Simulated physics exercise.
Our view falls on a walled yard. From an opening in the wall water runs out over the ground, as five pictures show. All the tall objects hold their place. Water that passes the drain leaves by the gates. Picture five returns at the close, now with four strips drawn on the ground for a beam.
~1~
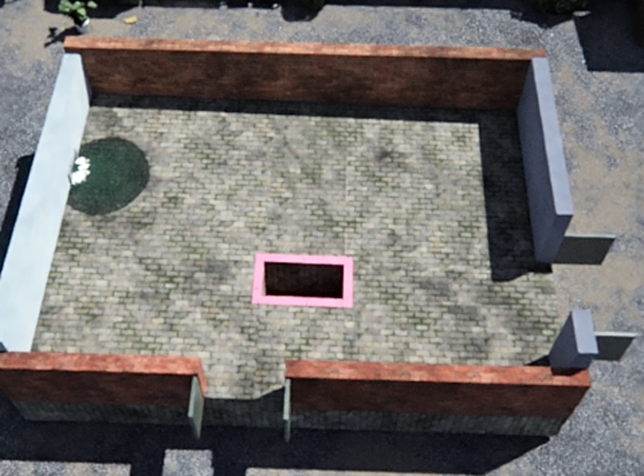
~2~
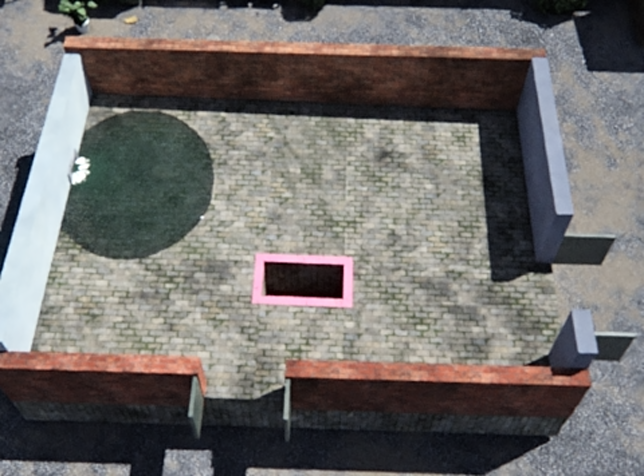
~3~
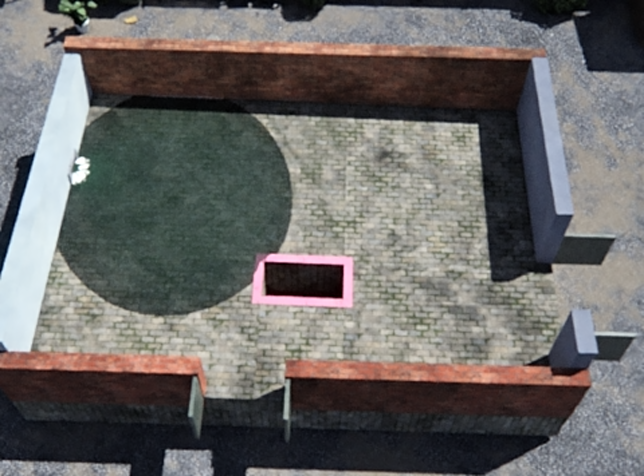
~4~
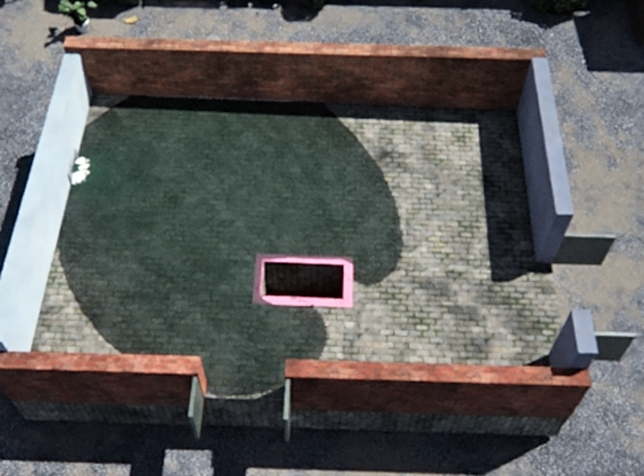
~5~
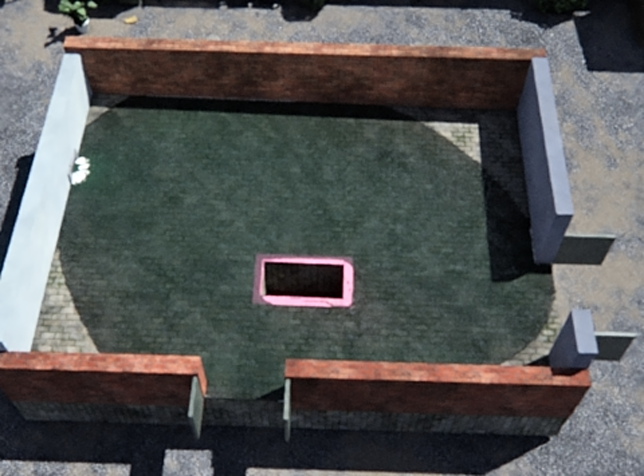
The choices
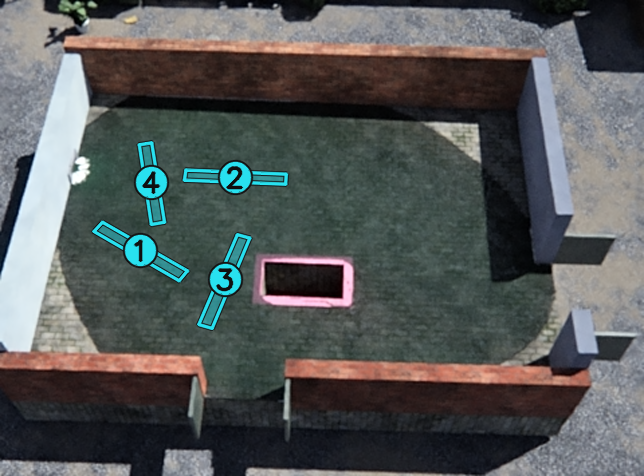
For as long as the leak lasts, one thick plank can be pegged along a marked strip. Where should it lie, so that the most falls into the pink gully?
The best position is 1.
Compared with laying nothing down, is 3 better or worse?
Worse.
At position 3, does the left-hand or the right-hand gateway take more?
The right gate.
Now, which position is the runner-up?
It is 2.
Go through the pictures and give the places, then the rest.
Outfall at (72, 167); pink gully at (303, 280); open gate at (542, 307); open gate at (247, 383); 4 % of the ground under water, visible out to (135, 191); pink gully still dry, in the first picture.
In the second picture, 14 % of the ground under water, visible out to (211, 176); pink gully still dry.
In the third picture, 31 % of the ground under water, visible out to (270, 252); pink gully still dry.
In the fourth picture, 54 % of the ground under water, visible out to (397, 227); pink gully taking water.
In the fifth picture, 83 % of the ground under water, visible out to (543, 301); pink gully taking water.
In cyan, 1 from (98, 226) to (183, 275); 2 from (185, 175) to (285, 179); 3 from (205, 326) to (243, 236); 4 from (145, 143) to (157, 223).
With 1, about 34 % of the stream goes into the pink gully, about 66 % out by the gates.
With 2, about 24 % of the stream goes into the pink gully, about 76 % out by the gates.
With 3, about 12 % of the stream goes into the pink gully, about 88 % out by the gates.
With 4, about 11 % of the stream goes into the pink gully, about 89 % out by the gates.
